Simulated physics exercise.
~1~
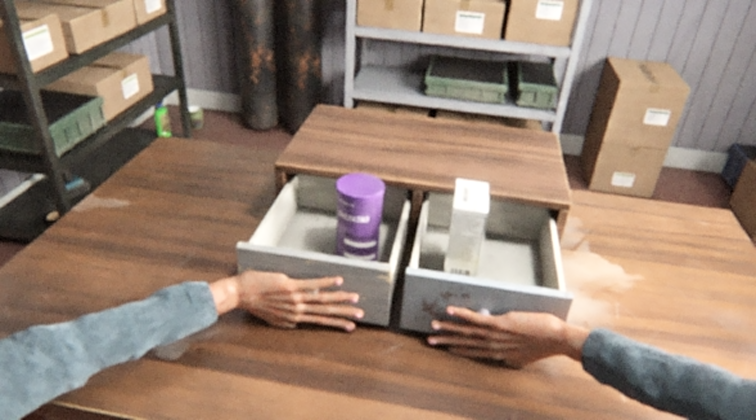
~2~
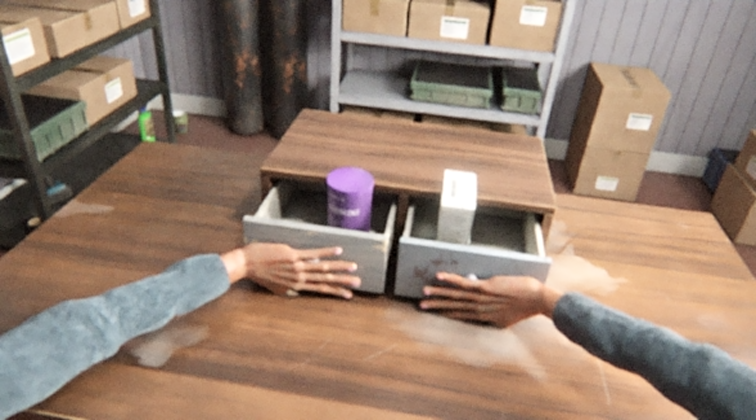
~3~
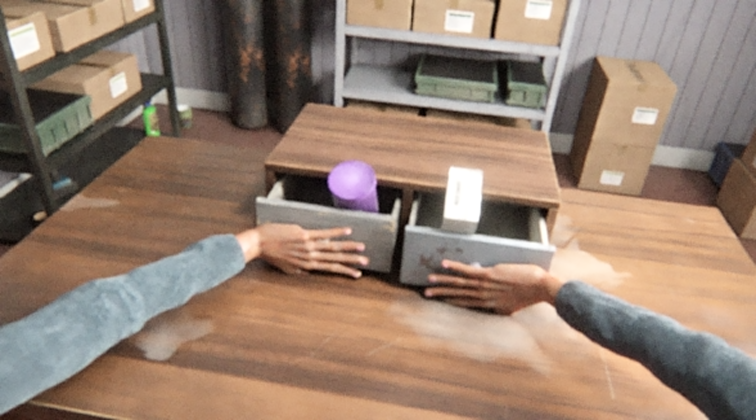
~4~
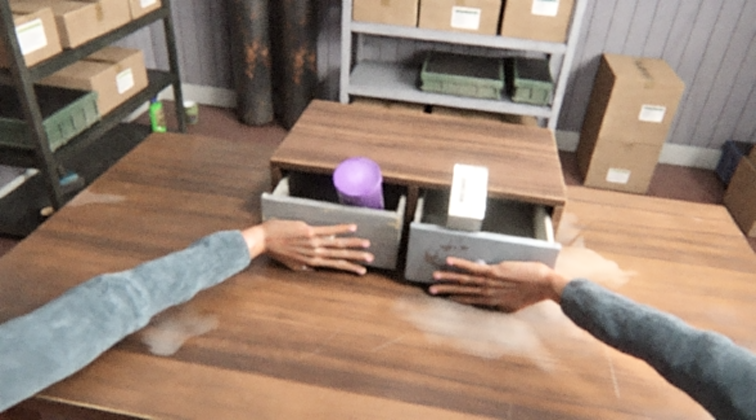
Two hands pushing in both drawers of a low wooden cabinet, a purple tin and white packet tilting as both jam ajar.
